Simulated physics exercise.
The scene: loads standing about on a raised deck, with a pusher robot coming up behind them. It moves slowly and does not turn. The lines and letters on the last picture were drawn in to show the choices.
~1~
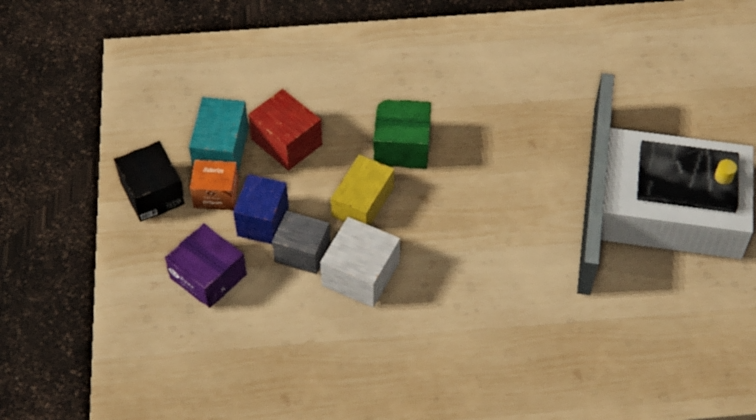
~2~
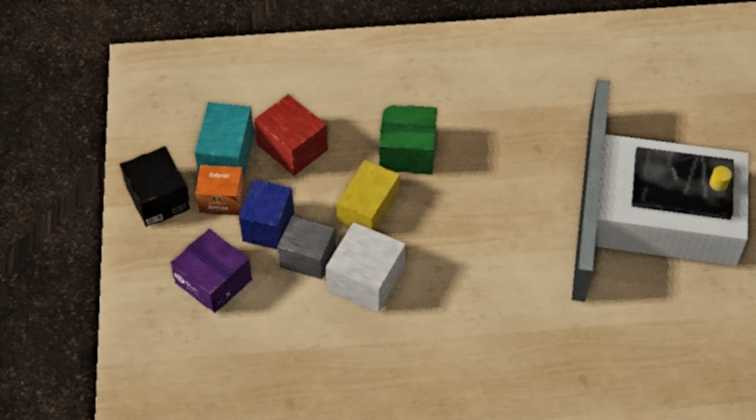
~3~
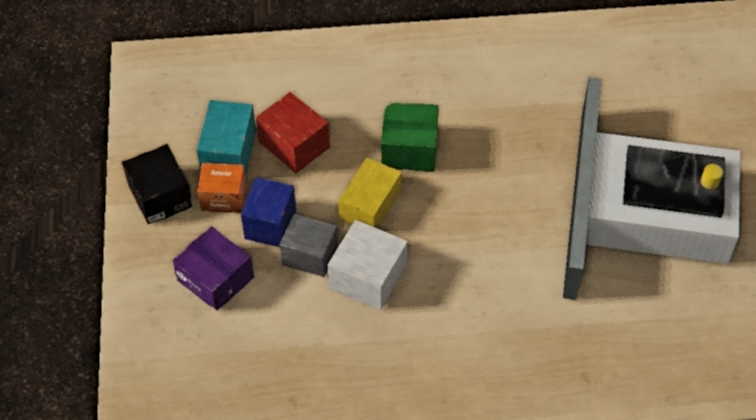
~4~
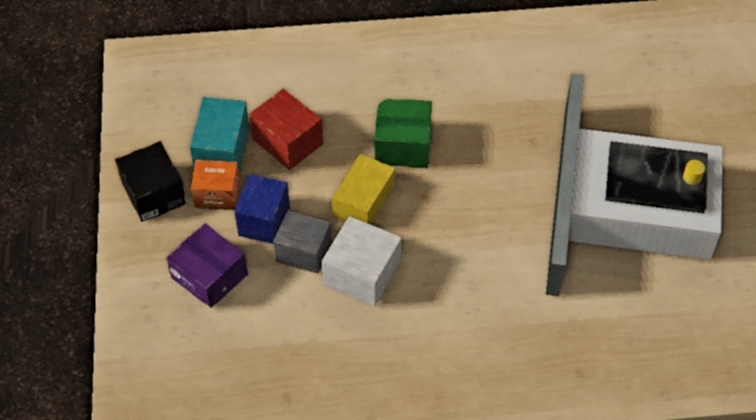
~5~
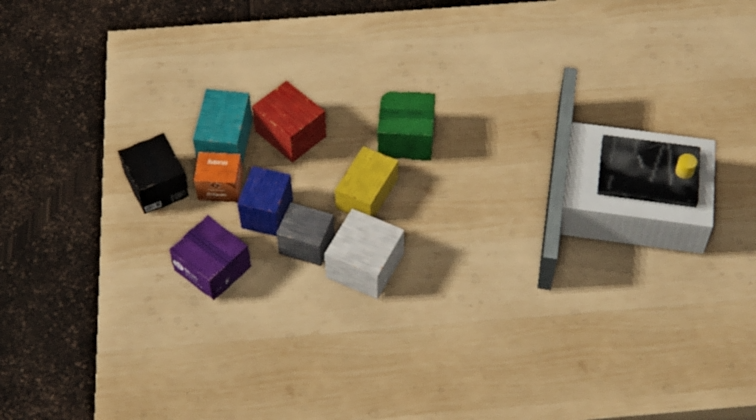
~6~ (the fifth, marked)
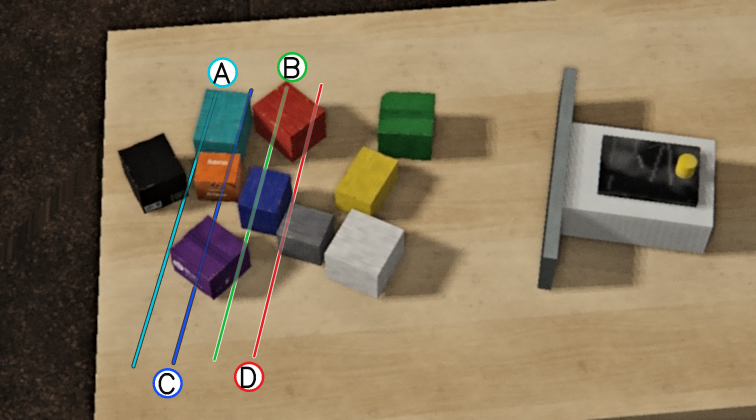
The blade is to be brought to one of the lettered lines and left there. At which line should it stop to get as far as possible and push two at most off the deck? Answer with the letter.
Line C.
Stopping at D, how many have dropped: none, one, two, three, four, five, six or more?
By then, none.
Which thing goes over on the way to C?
It is the black box.
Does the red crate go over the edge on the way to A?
By then, no.
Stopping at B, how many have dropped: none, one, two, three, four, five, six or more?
The count is none.
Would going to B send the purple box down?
No.
On the marked copy, A at (178, 220); B at (253, 214); C at (215, 217); D at (290, 211).
With C. Early on, robot (517, 178); black box (154, 174); purple box (210, 258).
Further on, robot (392, 188); purple box (189, 269); turquoise crate (195, 125).
At the end, robot (294, 195); black box over the edge; purple box (105, 270); one fallen.
As for the rest, A drops four; B is within the limit but short; D is within the limit but short.
